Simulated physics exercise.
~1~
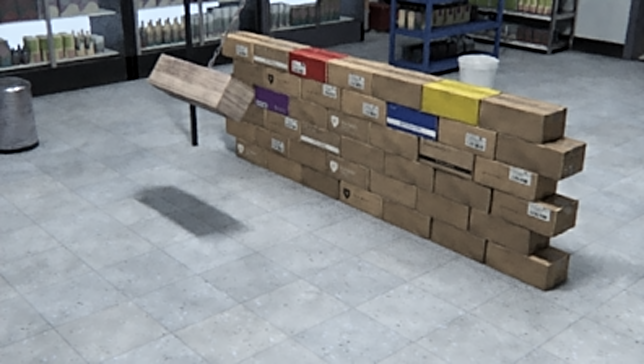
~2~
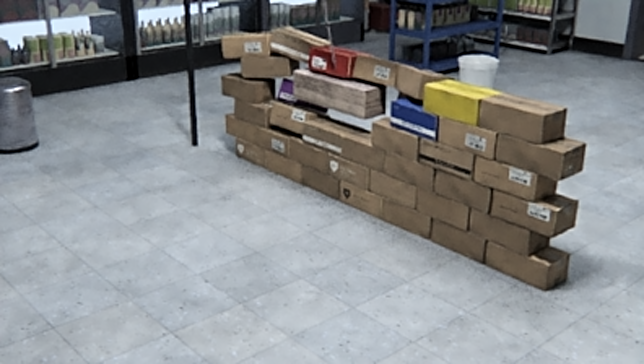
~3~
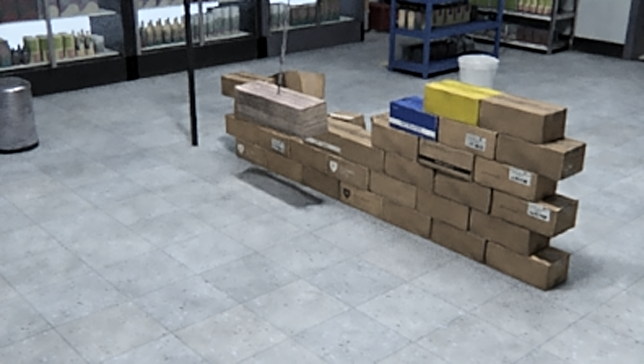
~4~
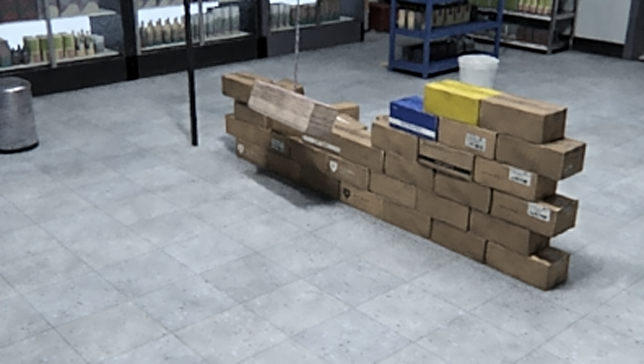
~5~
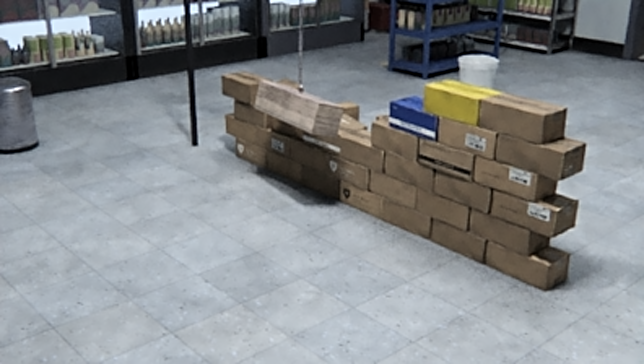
A long wall of stacked brown cardboard boxes runs diagonally across the grey tiled floor of a shop, seen from a fixed, slightly raised viewpoint. A red and a purple box sit toward its left, blue and yellow ones farther right, with shelves behind. A short wooden beam hanging at the left swings rightward into the wall, shoving the red box and tilting the purple one. Boxes from the upper left drop out of view, the red and purple among them, as the beam swings back left. It finally hangs slightly tilted over the gap, while the blue and yellow boxes stay in place.
